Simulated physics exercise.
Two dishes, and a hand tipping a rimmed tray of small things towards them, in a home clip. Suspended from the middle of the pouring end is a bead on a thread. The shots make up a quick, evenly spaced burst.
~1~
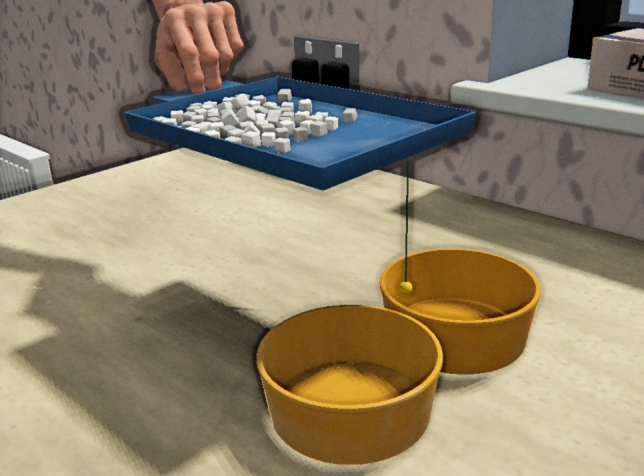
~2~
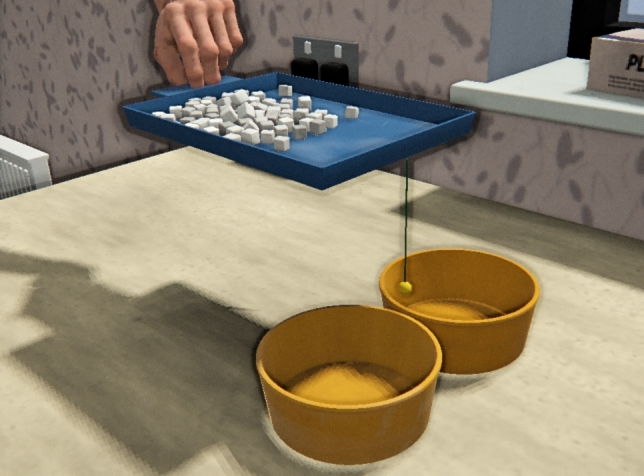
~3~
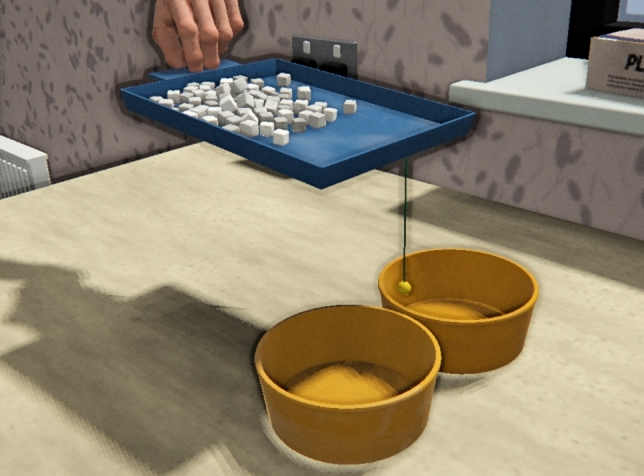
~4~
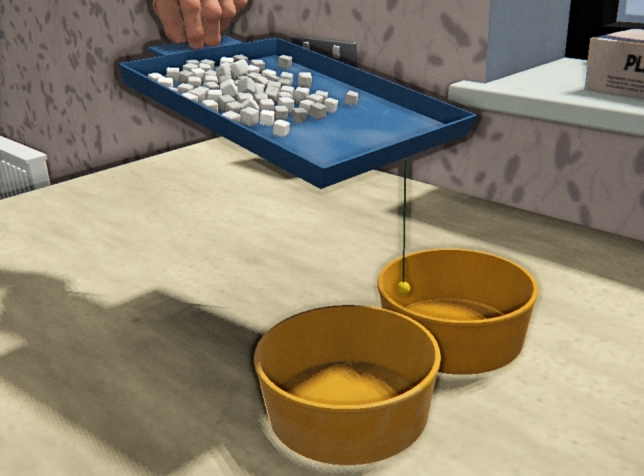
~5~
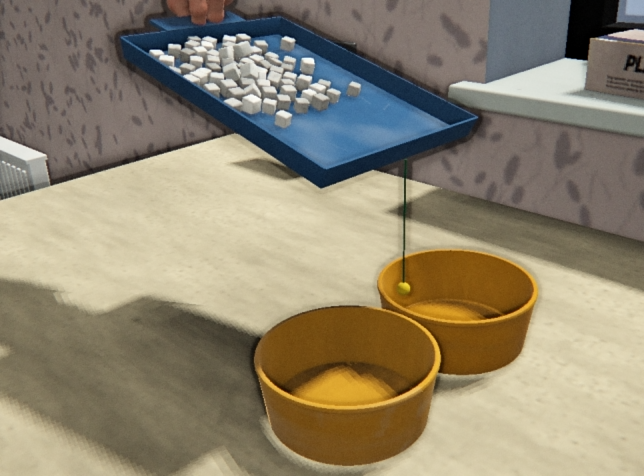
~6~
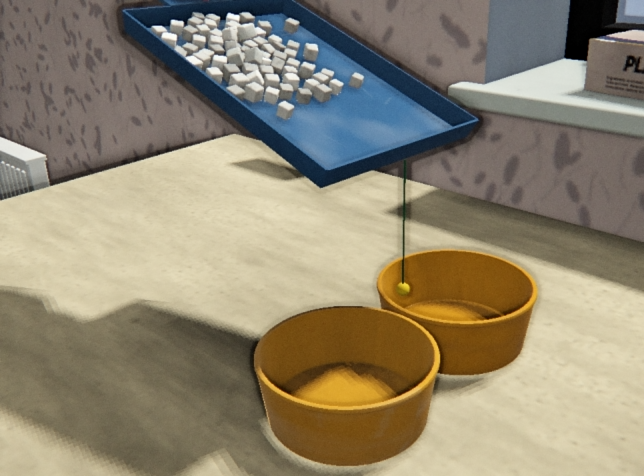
A blue rimmed tray of white sugar cubes, gripped at its far left end by a hand, hangs over a pale tabletop seen from slightly above in a room with patterned walls. Two orange-brown dishes sit below at right, one nearer, beside a yellow bead on a dark thread. The hand raises the tray's far end, steepening it, and leaves view as the cubes ride up with it, the camera still.
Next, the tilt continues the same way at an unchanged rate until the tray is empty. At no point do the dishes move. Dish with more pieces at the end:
Right.
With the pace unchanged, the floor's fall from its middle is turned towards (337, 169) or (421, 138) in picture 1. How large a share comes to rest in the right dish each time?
So it's 0 percent with the first slope and 90 percent with the other.
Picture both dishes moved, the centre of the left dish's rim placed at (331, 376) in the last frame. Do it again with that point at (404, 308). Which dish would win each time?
The dish to the right at the first, the dish to the left at the second.
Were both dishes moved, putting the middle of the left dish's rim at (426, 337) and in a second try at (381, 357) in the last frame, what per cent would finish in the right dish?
First position: Some 20 %; second position: Some 40 %.
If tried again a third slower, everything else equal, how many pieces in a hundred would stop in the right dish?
Estimate: Around 40%.
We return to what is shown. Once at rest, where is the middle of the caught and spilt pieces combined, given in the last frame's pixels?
About pixel (525, 380).
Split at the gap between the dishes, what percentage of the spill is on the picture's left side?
About 10 per cent.
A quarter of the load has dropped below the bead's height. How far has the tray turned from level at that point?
My estimate is some 80 degrees.
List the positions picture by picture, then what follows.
The first frame shows corners of the pouring end at (322, 166) and (471, 112), level; middle of the load at (242, 120), sugar cubes; left dish at (420, 412); right dish at (525, 330); bead on its thread at (406, 288).
The second frame shows corners of the pouring end at (322, 165) and (470, 112), level; middle of the load at (241, 117).
The third frame shows corners of the pouring end at (322, 165) and (470, 113), tipped barely, level across its low end; middle of the load at (240, 105).
The fourth frame shows corners of the pouring end at (323, 165) and (471, 114), tipped a little, level across its low end; middle of the load at (240, 89).
The fifth frame shows corners of the pouring end at (325, 166) and (473, 116), tipped clearly, level across its low end; middle of the load at (242, 72).
The sixth frame shows corners of the pouring end at (327, 166) and (474, 118), tipped clearly, level across its low end; middle of the load at (246, 55); left dish at (418, 413); right dish at (522, 331).
Soon, tray tipped steeply; nearly all on the tray; a stray few in the air.
A while on, tray tipped past a quarter turn; about half on the tray; a small part in the right dish; about a third outside both; a stray few in the air.
Towards the end, tray tipped past a quarter turn; a small part in the left dish; about a quarter in the right dish; about half outside both.
Finally, tray tipped past a quarter turn; a small part in the left dish; about a quarter in the right dish; about half outside both.
